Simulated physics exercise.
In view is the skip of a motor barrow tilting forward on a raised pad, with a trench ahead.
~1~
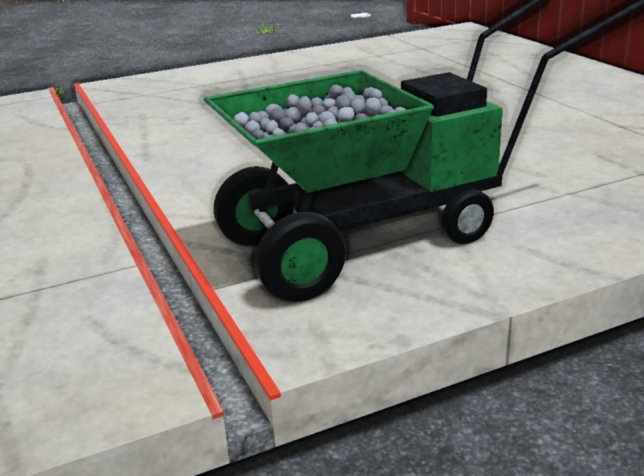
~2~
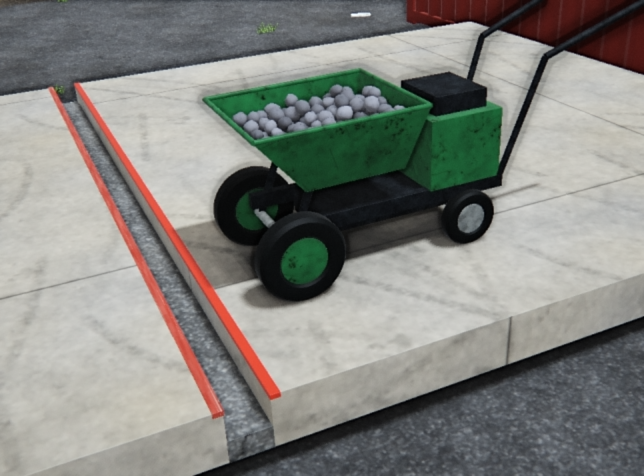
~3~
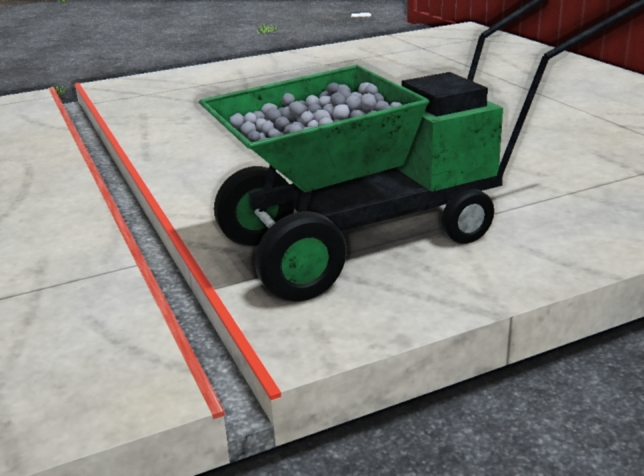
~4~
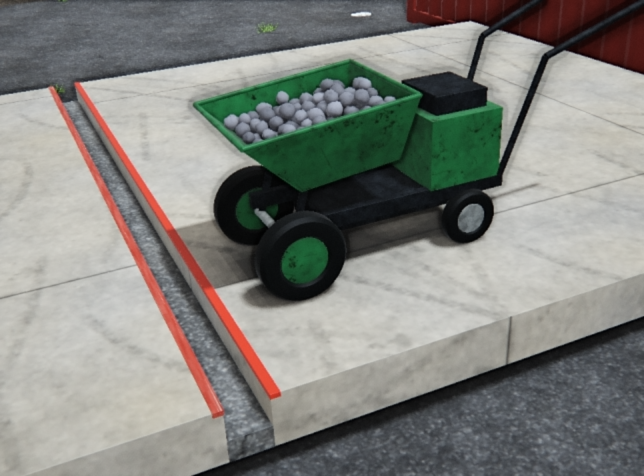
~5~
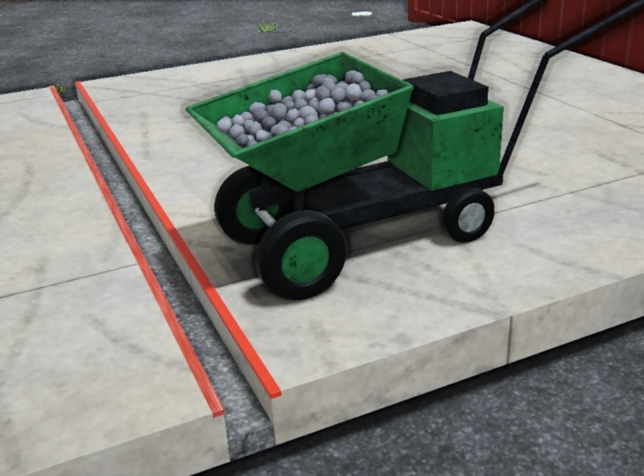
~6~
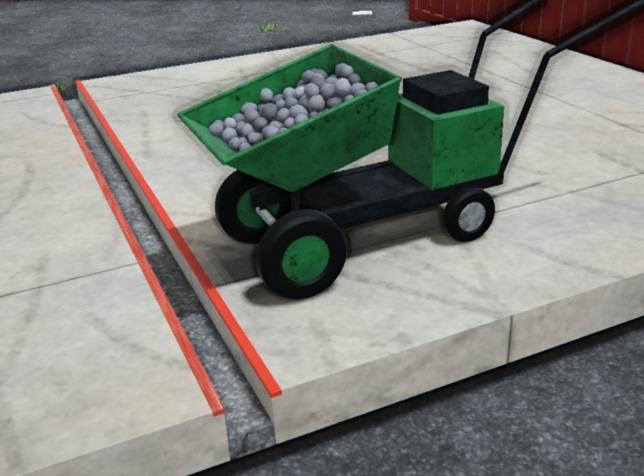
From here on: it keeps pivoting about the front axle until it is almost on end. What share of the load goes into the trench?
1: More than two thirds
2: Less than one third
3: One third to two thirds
Less than one third (2).
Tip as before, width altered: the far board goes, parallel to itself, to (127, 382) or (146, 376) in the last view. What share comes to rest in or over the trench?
In order, some 70 and some 40 percent.
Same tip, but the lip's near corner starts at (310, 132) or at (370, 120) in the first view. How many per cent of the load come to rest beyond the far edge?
Roughly 50 per cent, then roughly 10 per cent.
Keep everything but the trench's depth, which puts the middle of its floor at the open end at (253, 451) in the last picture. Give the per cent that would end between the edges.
It comes out near 0 percent.
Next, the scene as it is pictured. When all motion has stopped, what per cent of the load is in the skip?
Roughly 0 per cent.
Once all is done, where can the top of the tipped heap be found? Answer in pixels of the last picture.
The peak ends up near (106, 284).
Soon, skip tipped steeply; all in the skip.
A while on, skip tipped right over; about two thirds in the skip; about a third beyond it; a small part falling.
Towards the end, skip tipped right over; a small part in the skip; a stray few in or heaped over the trench; nearly all beyond it.
Finally, skip tipped right over; a stray few in the skip; a stray few in or heaped over the trench; nearly all beyond it.
